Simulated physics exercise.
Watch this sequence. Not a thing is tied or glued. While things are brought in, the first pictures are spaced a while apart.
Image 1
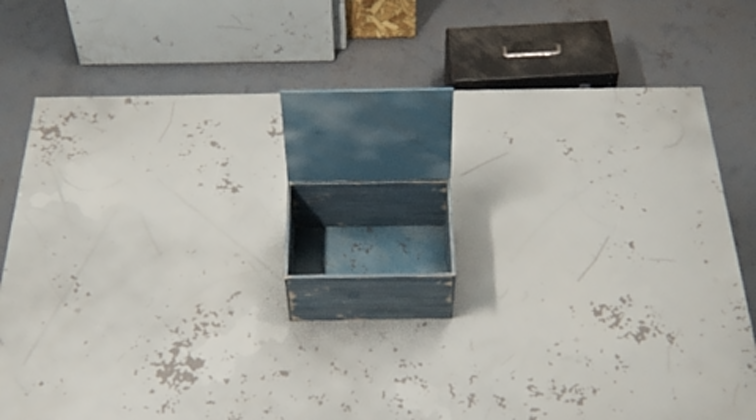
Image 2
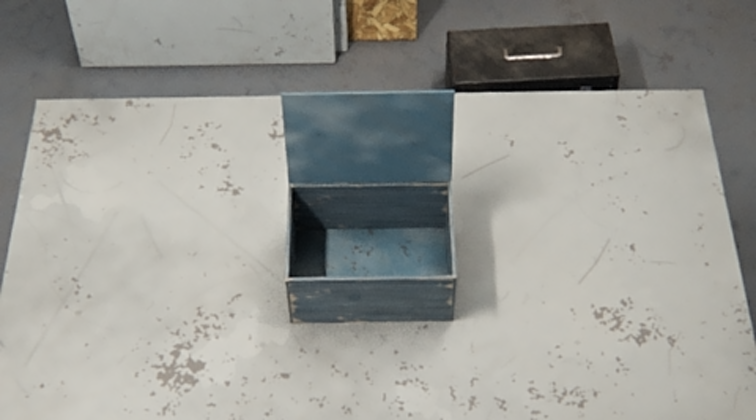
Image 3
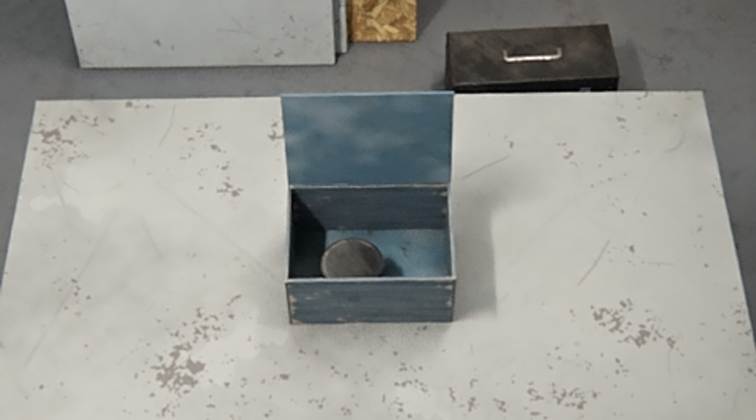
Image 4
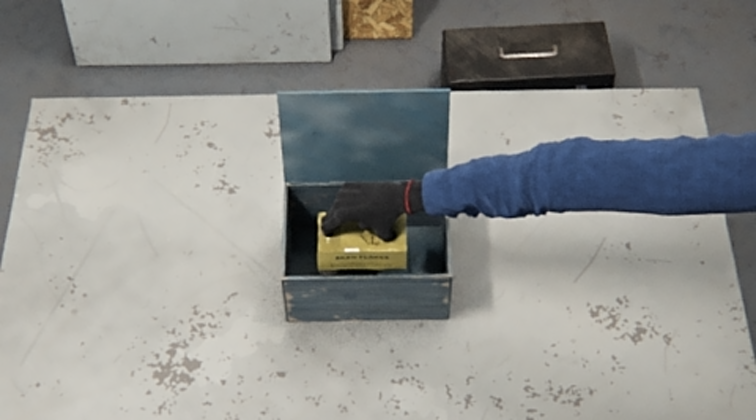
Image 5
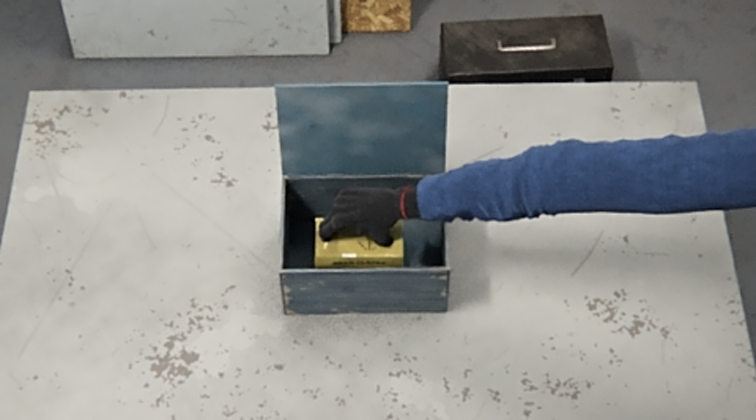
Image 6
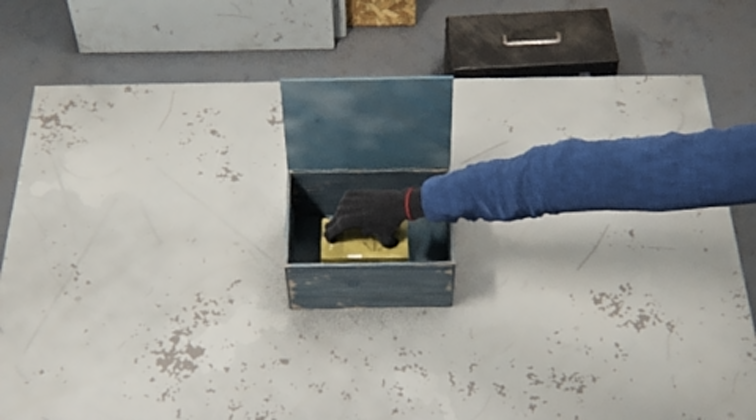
On a pale, worn tabletop above a grey floor, seen from high in front, an open blue box sits near the middle with its lid raised. A dark case with a handle rests behind it to the right, near pale boards and a tan panel. A round dark object appears inside the box, then a black-gloved, blue-sleeved arm from the right lowers a yellow carton inside, while the view shifts slightly.
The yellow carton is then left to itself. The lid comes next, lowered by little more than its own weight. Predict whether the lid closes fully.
Prediction: It closes fully.
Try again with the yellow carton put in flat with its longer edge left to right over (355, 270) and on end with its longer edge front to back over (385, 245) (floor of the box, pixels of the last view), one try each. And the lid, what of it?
The lid settles down with the first placement and is blocked with the second.
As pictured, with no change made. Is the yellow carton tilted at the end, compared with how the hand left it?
Looking at the last picture, it is left as set.
Then, 1.20 s after the last picture, lid starting down.
Then, 1.70 s after the last picture, lid 52° above the rim.
Then, 2.10 s after the last picture, lid 18° above the rim.
At rest, lid shut; both in place. Seen from the same camera at the end, yellow carton near (365, 247).
